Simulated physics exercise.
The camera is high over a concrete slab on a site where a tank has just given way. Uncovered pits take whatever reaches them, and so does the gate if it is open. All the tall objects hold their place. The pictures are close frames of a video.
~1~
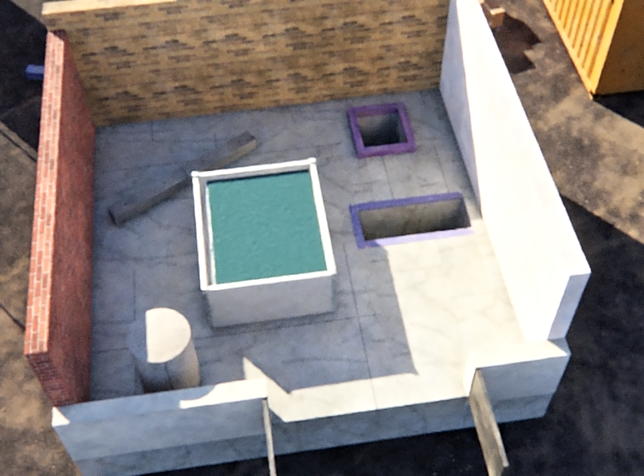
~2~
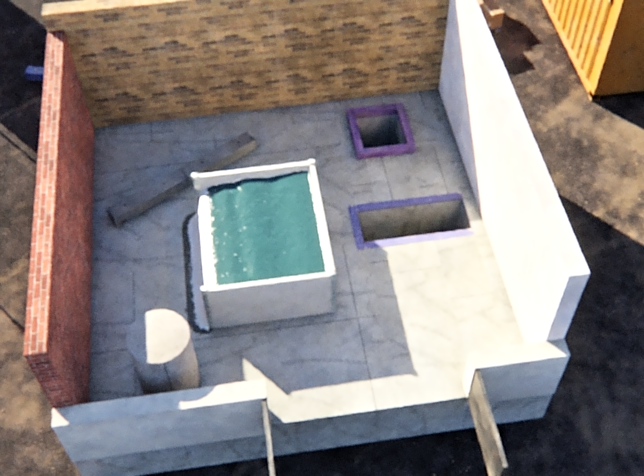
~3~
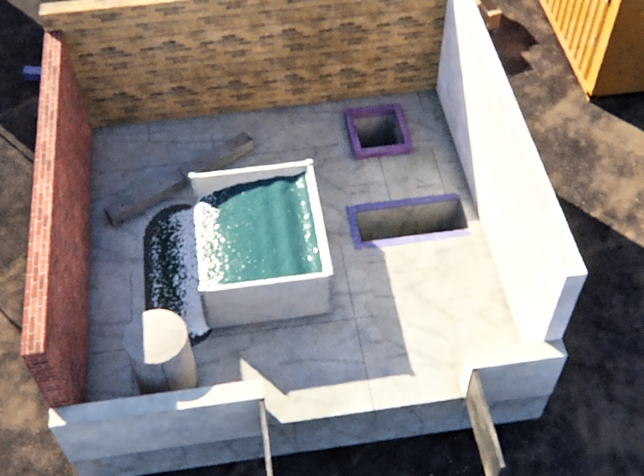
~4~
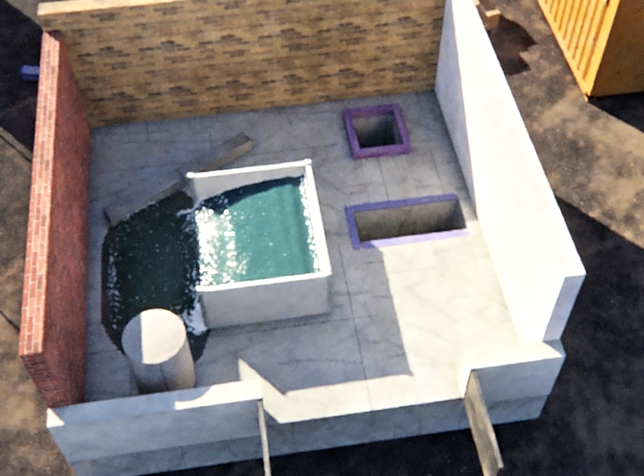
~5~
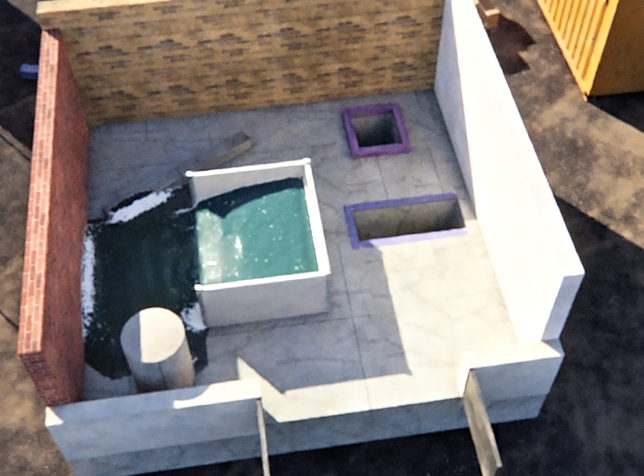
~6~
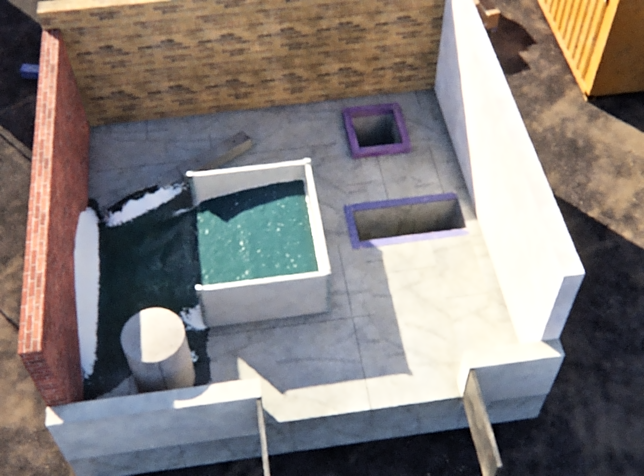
Green water pours from the white tank's left side and spreads across the slab to the brick wall.
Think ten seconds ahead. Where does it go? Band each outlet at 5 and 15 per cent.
One by one: The gate takes from 5 to 15 %; the blue pit takes above 15 %; the purple pit takes not even 5 %.
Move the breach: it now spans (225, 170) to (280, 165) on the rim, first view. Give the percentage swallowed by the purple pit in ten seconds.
Parts in a hundred: Purple 10.
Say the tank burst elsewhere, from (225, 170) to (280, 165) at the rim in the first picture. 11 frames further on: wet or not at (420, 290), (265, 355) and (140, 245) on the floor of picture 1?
In turn: No water, clear, covered.
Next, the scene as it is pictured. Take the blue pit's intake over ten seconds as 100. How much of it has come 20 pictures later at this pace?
Near 0 in a hundred.
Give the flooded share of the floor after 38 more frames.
Close to 90 %.
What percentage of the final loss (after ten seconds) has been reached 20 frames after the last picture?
I make it 0 per cent.
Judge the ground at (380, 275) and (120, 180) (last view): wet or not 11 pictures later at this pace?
In that order: Free of water, wet.
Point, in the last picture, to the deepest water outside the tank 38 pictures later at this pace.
Roughly at (191, 286).
A moment on, water covers 30 % of the floor; the gate 0 %, the blue pit 0 %, the purple pit 0 %.
Next, water covers 40 % of the floor; the gate 0 %, the blue pit 0 %, the purple pit 0 %.
Then, water covers 80 % of the floor; the gate 1 %, the blue pit 0 %, the purple pit 0 %.
Later, water covers 90 % of the floor; the gate 4 %, the blue pit 5 %, the purple pit 1 %.
In the end, water covers 95 % of the floor; the gate 8 %, the blue pit 21 %, the purple pit 1 %.
